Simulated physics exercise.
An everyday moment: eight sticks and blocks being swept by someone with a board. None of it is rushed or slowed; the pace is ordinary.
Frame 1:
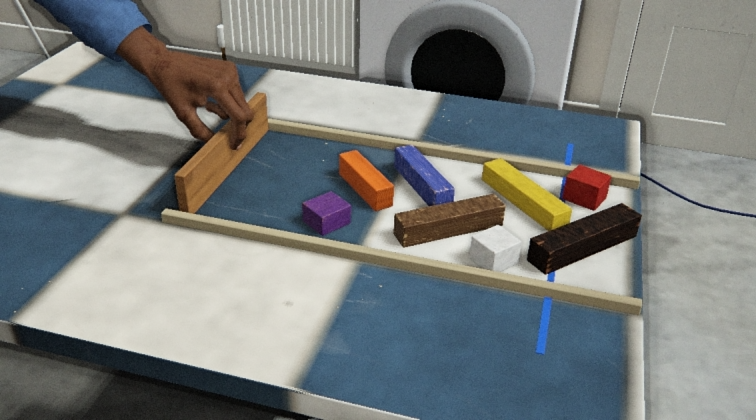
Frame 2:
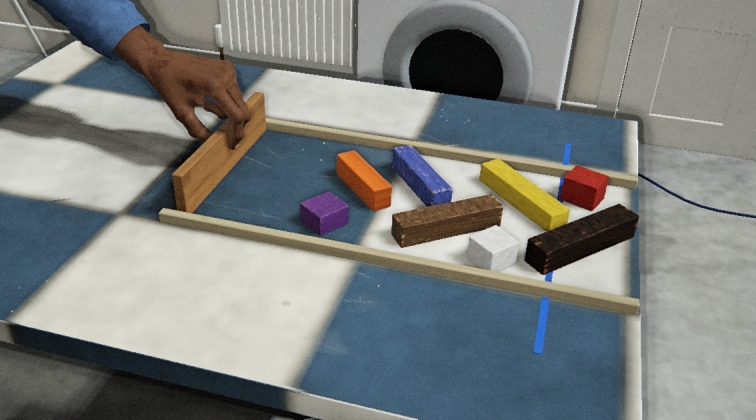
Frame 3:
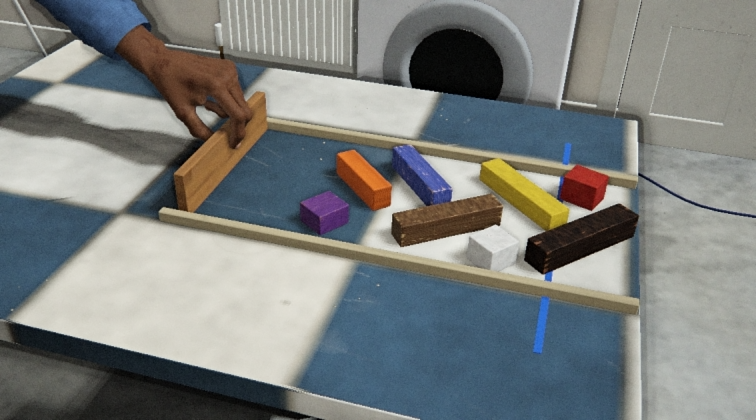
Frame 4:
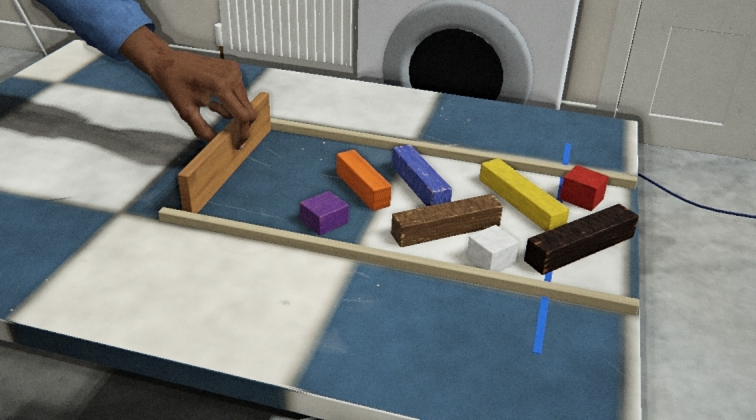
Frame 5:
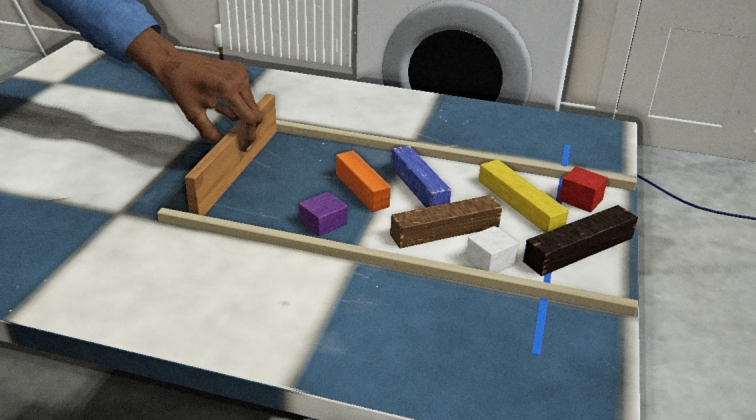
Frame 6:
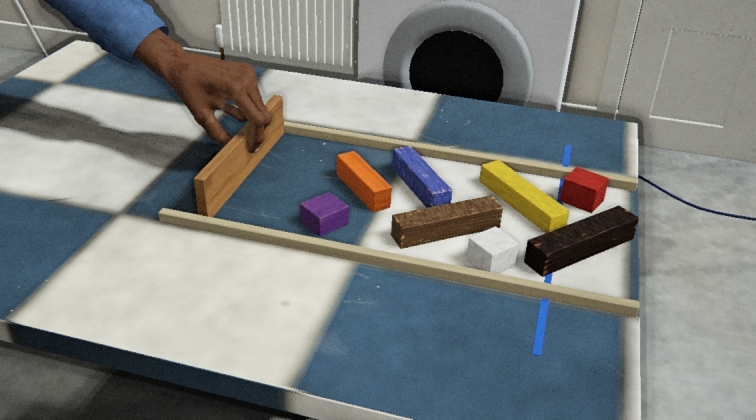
A hand held a wooden board upright between two rails on a table and slid it slightly to the right, while the eight colorful sticks and blocks scattered ahead of it stayed still.
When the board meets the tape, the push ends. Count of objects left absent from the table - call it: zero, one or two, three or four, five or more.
My call is one or two.
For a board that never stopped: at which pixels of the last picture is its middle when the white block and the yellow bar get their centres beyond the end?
Roughly at (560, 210) and roughly at (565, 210).
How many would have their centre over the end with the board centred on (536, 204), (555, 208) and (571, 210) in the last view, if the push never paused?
It comes out as 1, then 2, then 4.
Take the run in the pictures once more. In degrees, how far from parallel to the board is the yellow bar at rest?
It comes to around 35 degrees.
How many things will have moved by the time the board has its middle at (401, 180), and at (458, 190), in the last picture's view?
The number moved is 4 and then 7.
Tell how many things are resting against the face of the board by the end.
Contact count: 3.
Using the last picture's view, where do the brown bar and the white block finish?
The brown bar finishes at (615, 256); the white block finishes at (636, 285).
Early on, none off yet; black bar at rest near (582, 240); red block at rest near (584, 189); yellow bar at rest near (522, 196).
A while later, none off yet; black bar moving near (589, 238); red block at rest near (584, 189); yellow bar travelled a little near (535, 194).
Finally, the number that fall off is one or two; lost, red block and black bar.
